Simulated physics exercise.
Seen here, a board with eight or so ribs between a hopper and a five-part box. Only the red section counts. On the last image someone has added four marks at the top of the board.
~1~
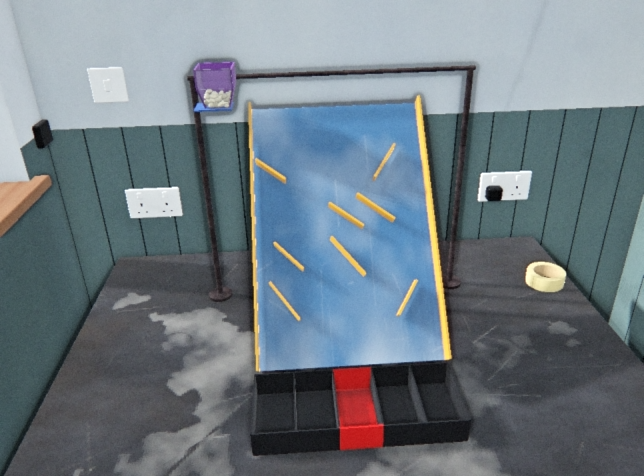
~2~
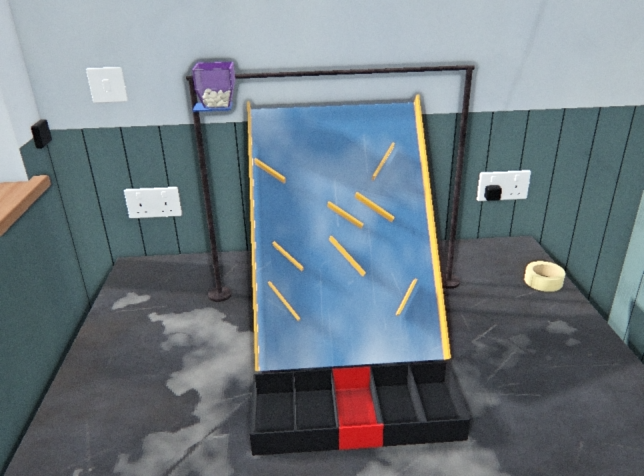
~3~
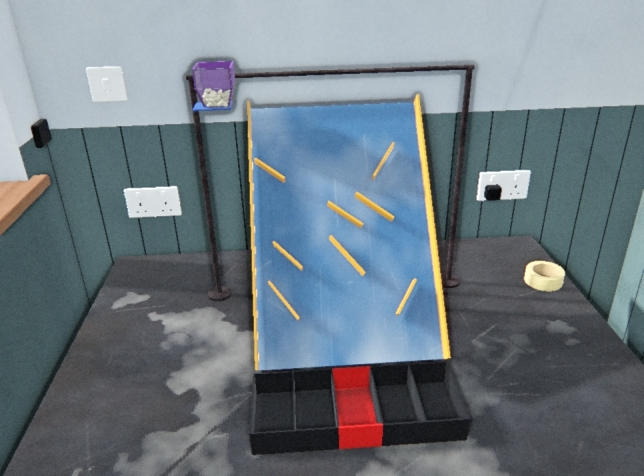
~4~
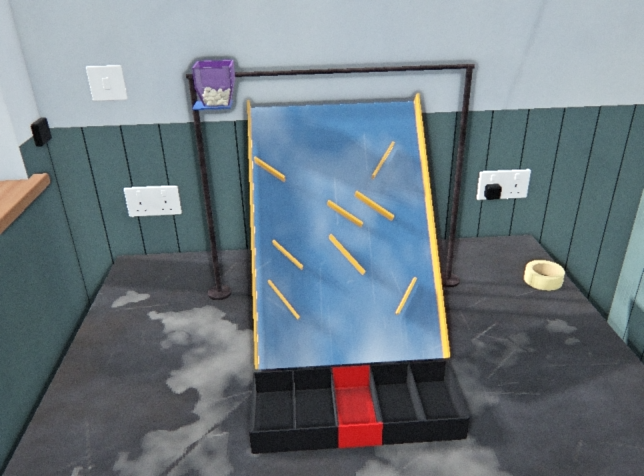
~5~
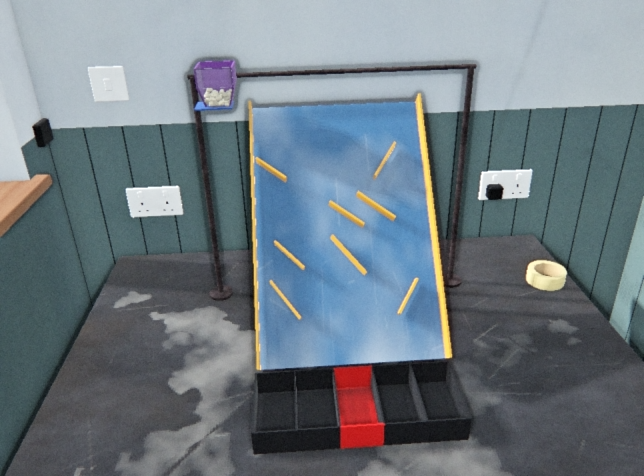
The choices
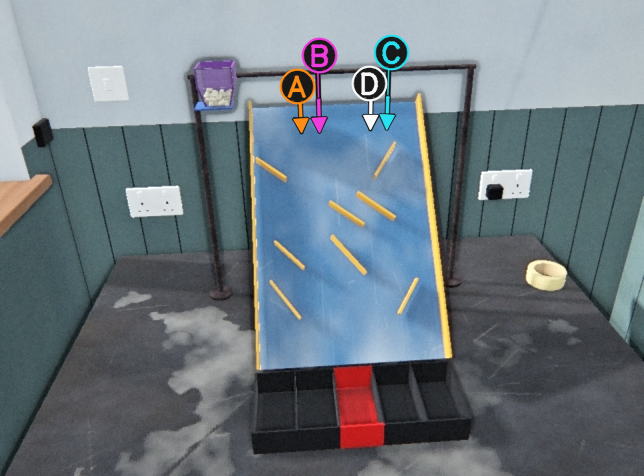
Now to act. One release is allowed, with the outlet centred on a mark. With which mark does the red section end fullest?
A beats the others.
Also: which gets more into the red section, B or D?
The answer is B.
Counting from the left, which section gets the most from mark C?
The fifth.
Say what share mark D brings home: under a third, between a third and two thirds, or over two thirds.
Mark D gives under a third.
On the marked copy, mark A meets the board at (301, 127); mark B meets the board at (319, 126); mark C meets the board at (386, 124); mark D meets the board at (370, 124).
Choosing A, roughly half in the red section, roughly a third in other sections, about a tenth held on the board.
Choosing B, roughly a quarter in the red section, the larger part in other sections.
Choosing C, about a tenth in the red section, the larger part in other sections, about a tenth held on the board.
Choosing D, about a tenth in the red section, the larger part in other sections, about a tenth held on the board.
